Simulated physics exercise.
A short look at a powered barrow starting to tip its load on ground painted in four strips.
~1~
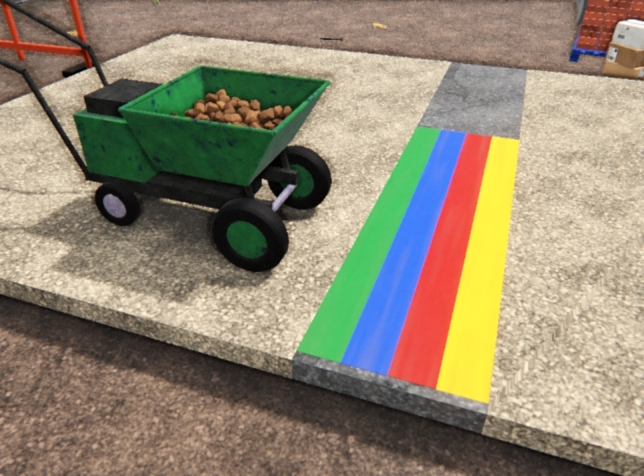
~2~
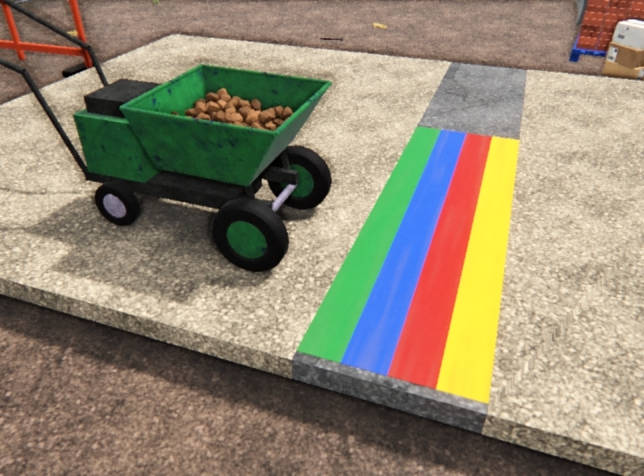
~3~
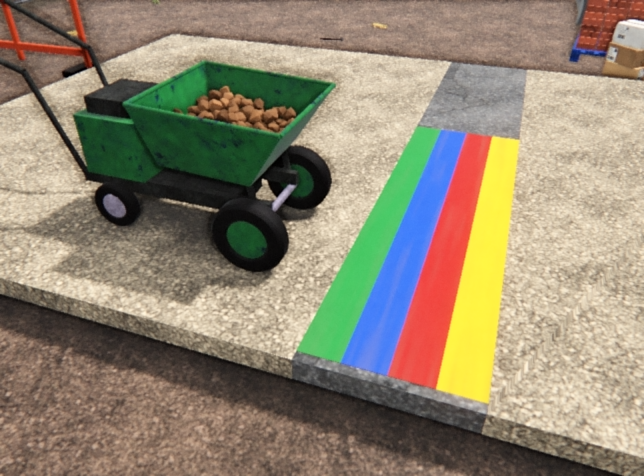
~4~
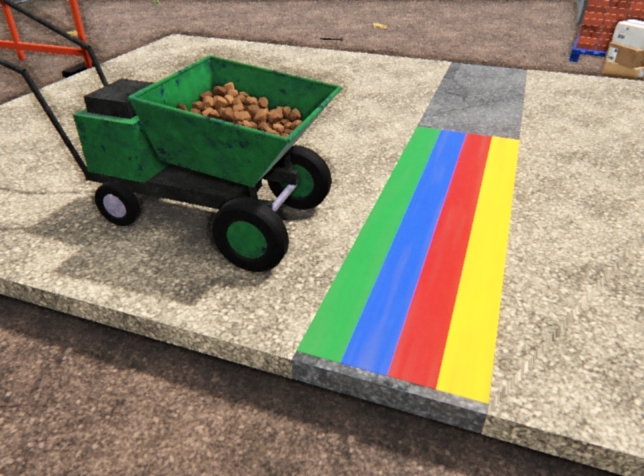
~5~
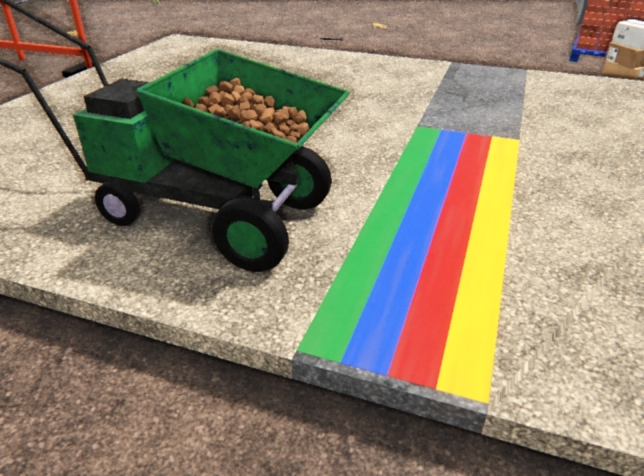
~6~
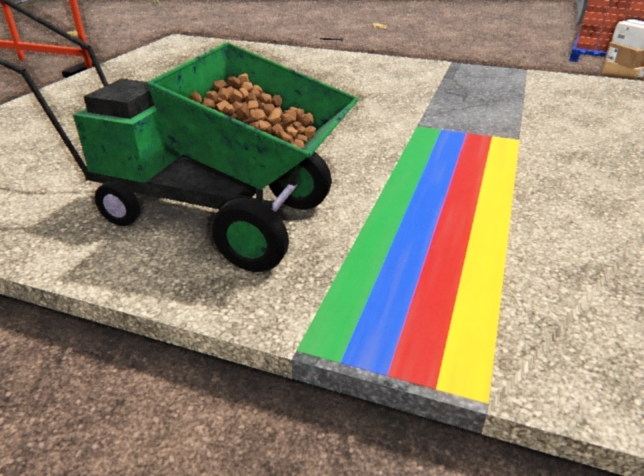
We see a green wheeled barrow holding brown clods on a pale slab, left of green, blue, red and yellow strips. Its skip sits level at first, then gradually tilts forward to the right while the wheels stay in place.
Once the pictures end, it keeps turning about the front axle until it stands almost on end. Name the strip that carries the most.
Most covered: The blue band.
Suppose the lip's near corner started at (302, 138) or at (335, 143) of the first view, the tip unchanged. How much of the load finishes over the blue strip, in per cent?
Near 20 % and 0 %.
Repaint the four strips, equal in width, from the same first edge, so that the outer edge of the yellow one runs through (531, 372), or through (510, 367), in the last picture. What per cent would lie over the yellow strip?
The first gives 10 %, the second 10 %.
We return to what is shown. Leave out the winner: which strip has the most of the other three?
Next in line is red.
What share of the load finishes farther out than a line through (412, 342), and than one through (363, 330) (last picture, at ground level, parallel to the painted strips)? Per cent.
About 30 and 80 per cent.
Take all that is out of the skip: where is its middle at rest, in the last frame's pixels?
Roughly at (424, 261).
Soon after the last picture, skip tipped steeply; all in the skip.
A little later, skip tipped right over; nearly all in the skip; a small part over the blue strip; a stray few over the red strip.
Later still, skip tipped right over; about a quarter in the skip; a stray few over the green strip; about a third over the blue strip; about a quarter over the red strip; a small part over the yellow strip; a stray few off the paint.
By the end, skip tipped right over; a small part in the skip; a stray few over the green strip; about a third over the blue strip; about a quarter over the red strip; a small part over the yellow strip; a small part off the paint.
